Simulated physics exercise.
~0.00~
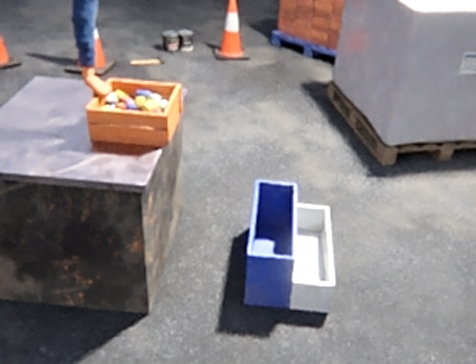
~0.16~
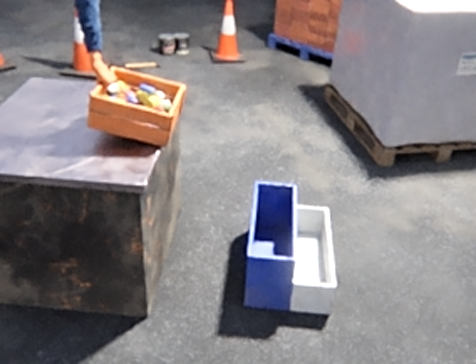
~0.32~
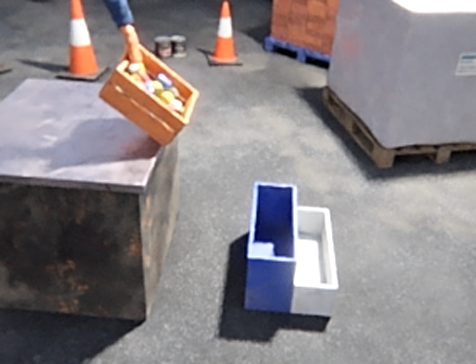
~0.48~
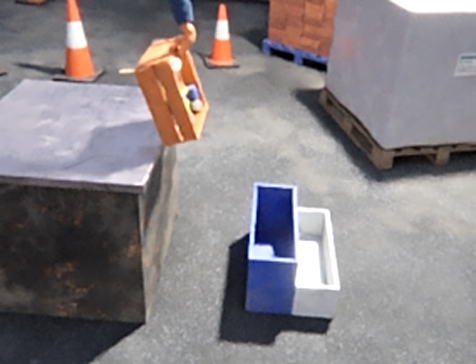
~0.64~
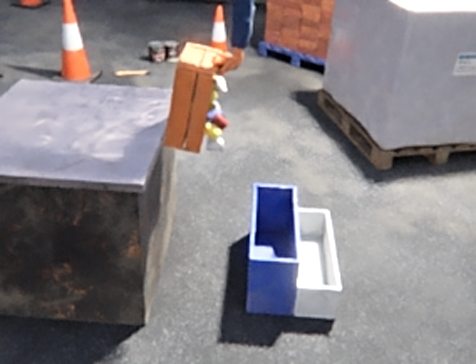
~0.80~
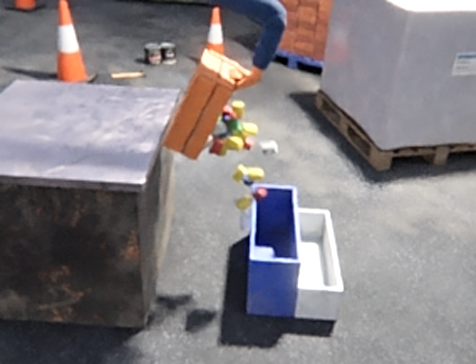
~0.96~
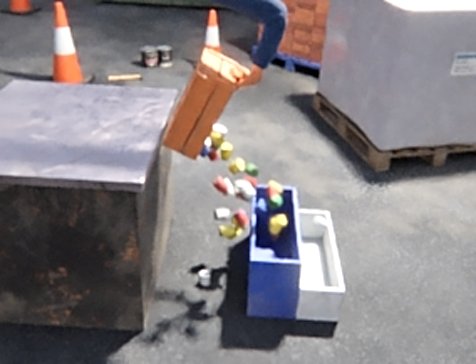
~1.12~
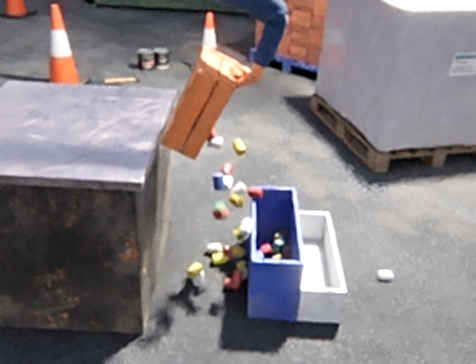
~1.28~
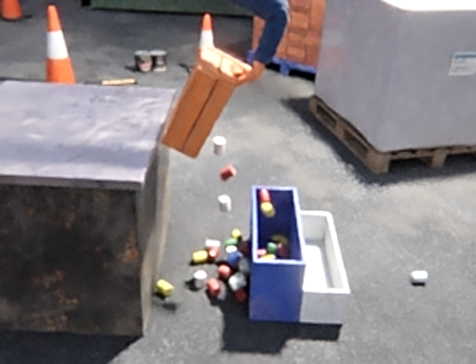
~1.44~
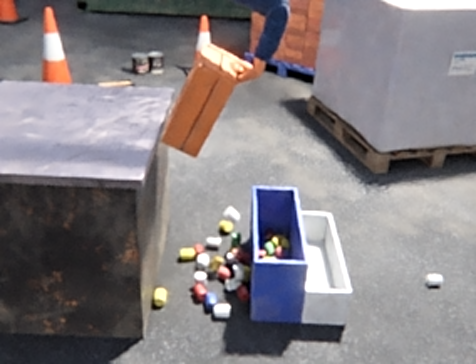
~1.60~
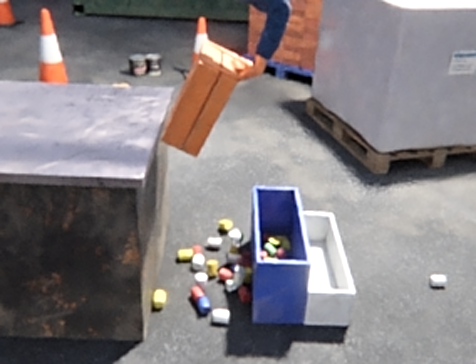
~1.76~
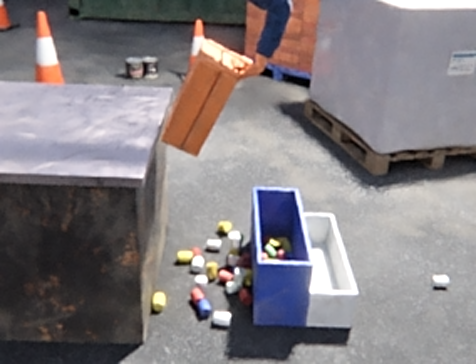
On tarmac, a hand tips an orange crate, spilling jars mostly short of the blue trough.
